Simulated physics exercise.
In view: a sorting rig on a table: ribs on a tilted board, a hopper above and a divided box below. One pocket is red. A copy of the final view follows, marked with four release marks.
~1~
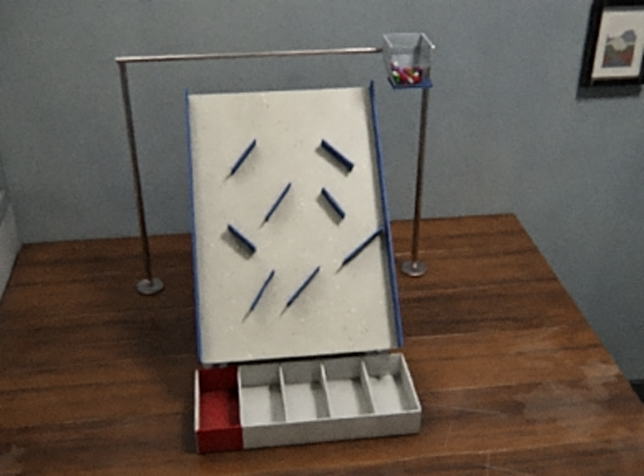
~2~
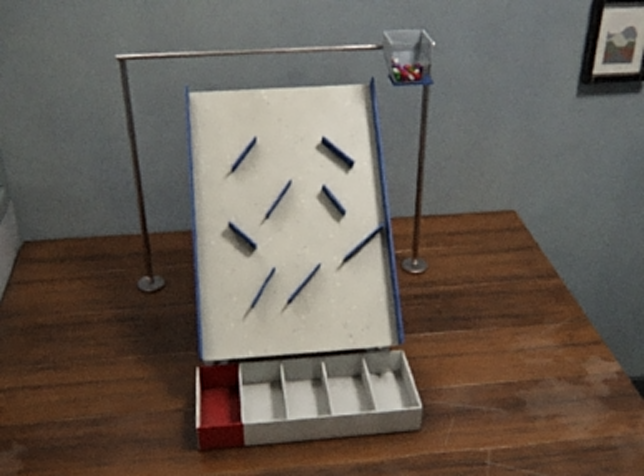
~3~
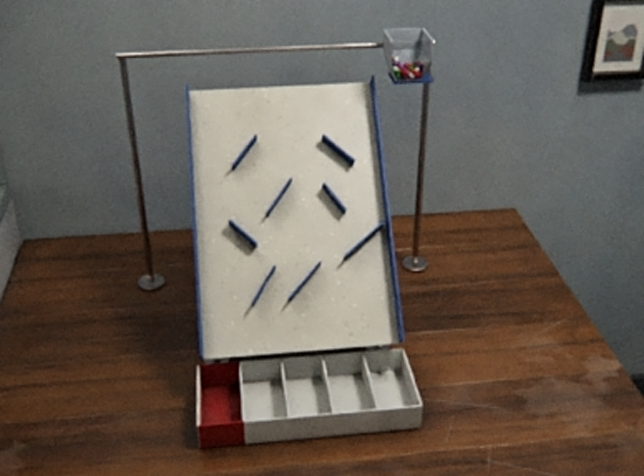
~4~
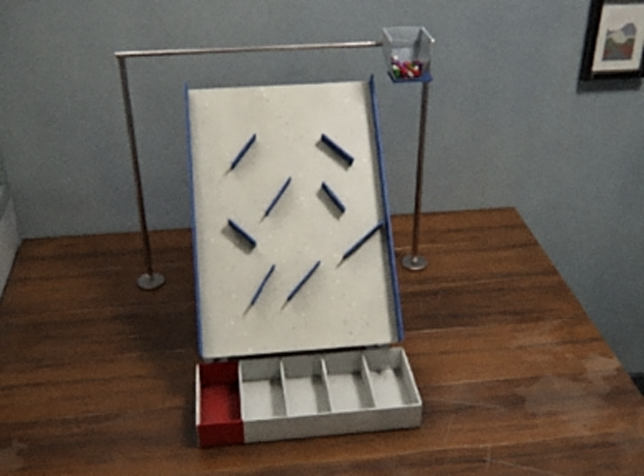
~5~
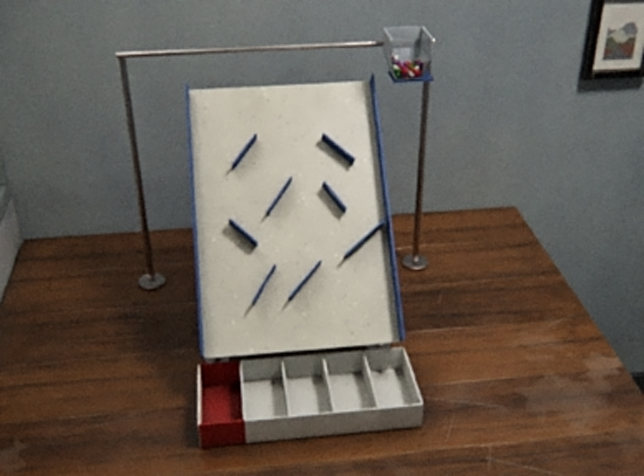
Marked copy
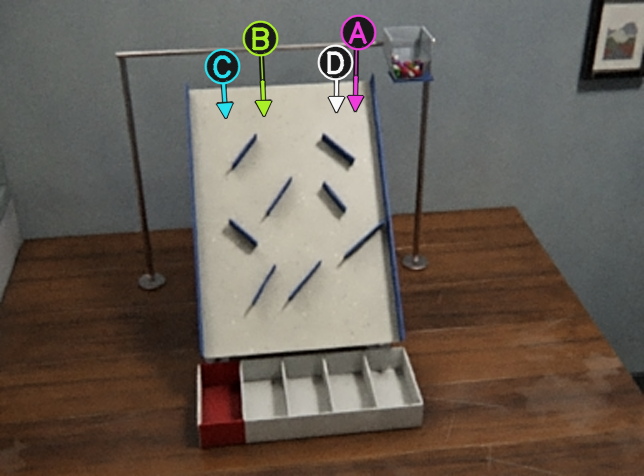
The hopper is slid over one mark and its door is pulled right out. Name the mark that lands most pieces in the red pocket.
Choose C.
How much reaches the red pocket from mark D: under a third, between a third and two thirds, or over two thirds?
Under a third.
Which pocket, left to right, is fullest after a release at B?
The first.
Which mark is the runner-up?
That is mark B.
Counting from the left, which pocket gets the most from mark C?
It is the first one.
On the marked copy, mark A meets the board at (355, 105); mark B meets the board at (263, 110); mark C meets the board at (225, 112); mark D meets the board at (336, 106).
Choosing A, none in the red pocket, most in other pockets, a small part held on the board.
Choosing B, about half in the red pocket, about half in other pockets.
Choosing C, nearly all in the red pocket.
Choosing D, a stray few in the red pocket, nearly all in other pockets.
